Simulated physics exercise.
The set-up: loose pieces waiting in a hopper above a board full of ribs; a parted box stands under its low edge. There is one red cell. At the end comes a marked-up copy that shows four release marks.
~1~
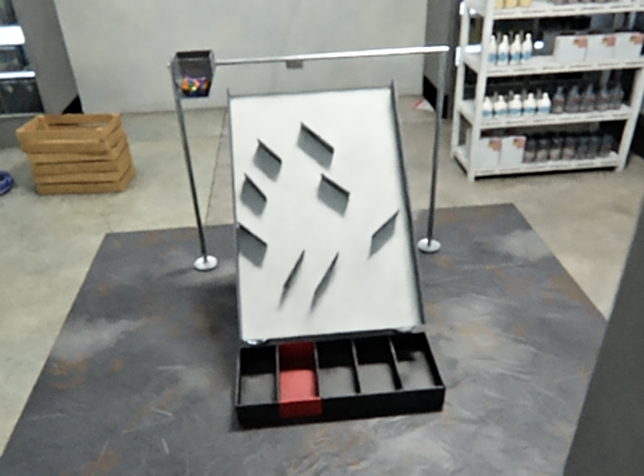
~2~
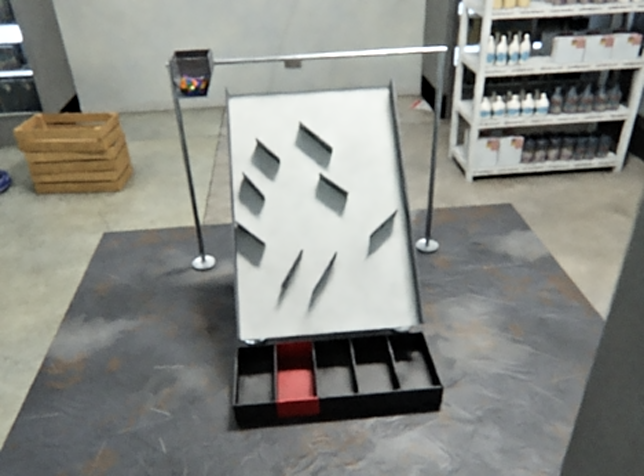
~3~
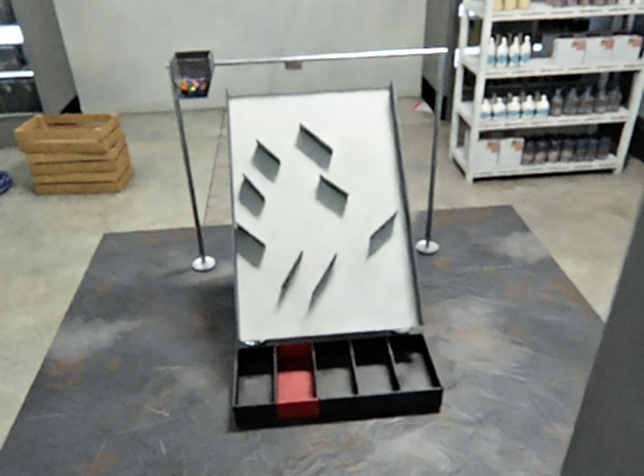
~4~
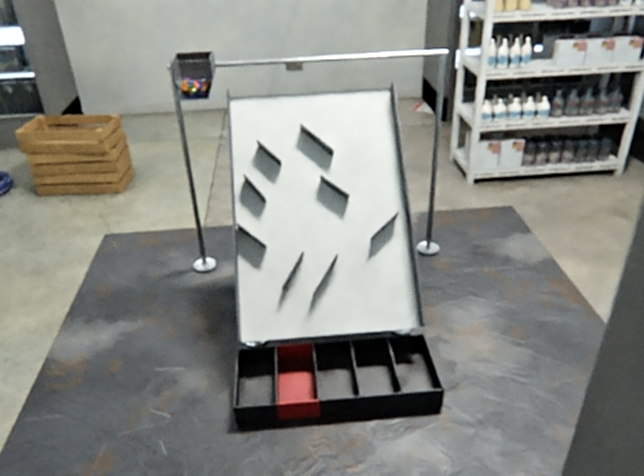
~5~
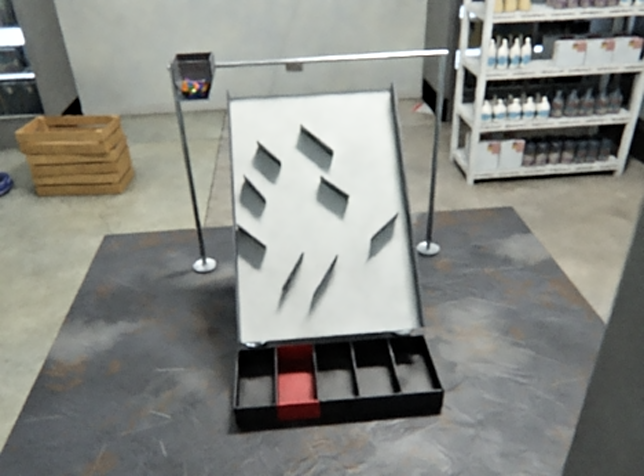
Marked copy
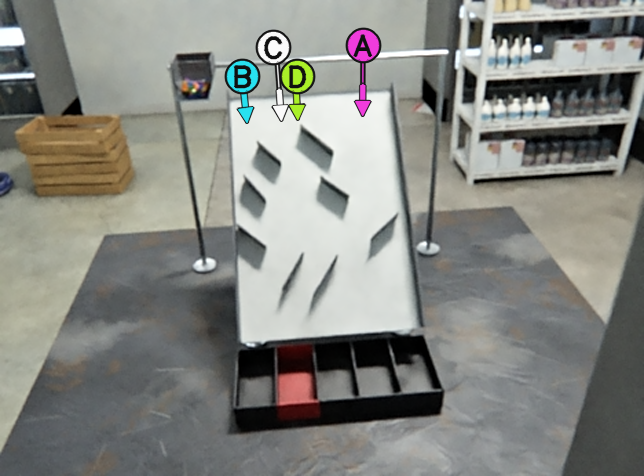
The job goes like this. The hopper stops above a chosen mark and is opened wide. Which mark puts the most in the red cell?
Mark C does it best.
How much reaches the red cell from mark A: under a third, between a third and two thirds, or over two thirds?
It is under a third.
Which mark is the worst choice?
That is mark A.
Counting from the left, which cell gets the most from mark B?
The first from the left.
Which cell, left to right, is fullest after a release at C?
The second.
On the marked copy, mark A meets the board at (362, 110); mark B meets the board at (246, 117); mark C meets the board at (281, 115); mark D meets the board at (297, 114).
With A, about a tenth in the red cell, the larger part in other cells, about a tenth held on the board.
With B, roughly a quarter in the red cell, roughly two thirds in other cells, about a tenth held on the board.
With C, roughly half in the red cell, roughly half in other cells, just a few outside the box.
With D, roughly a quarter in the red cell, the larger part in other cells.
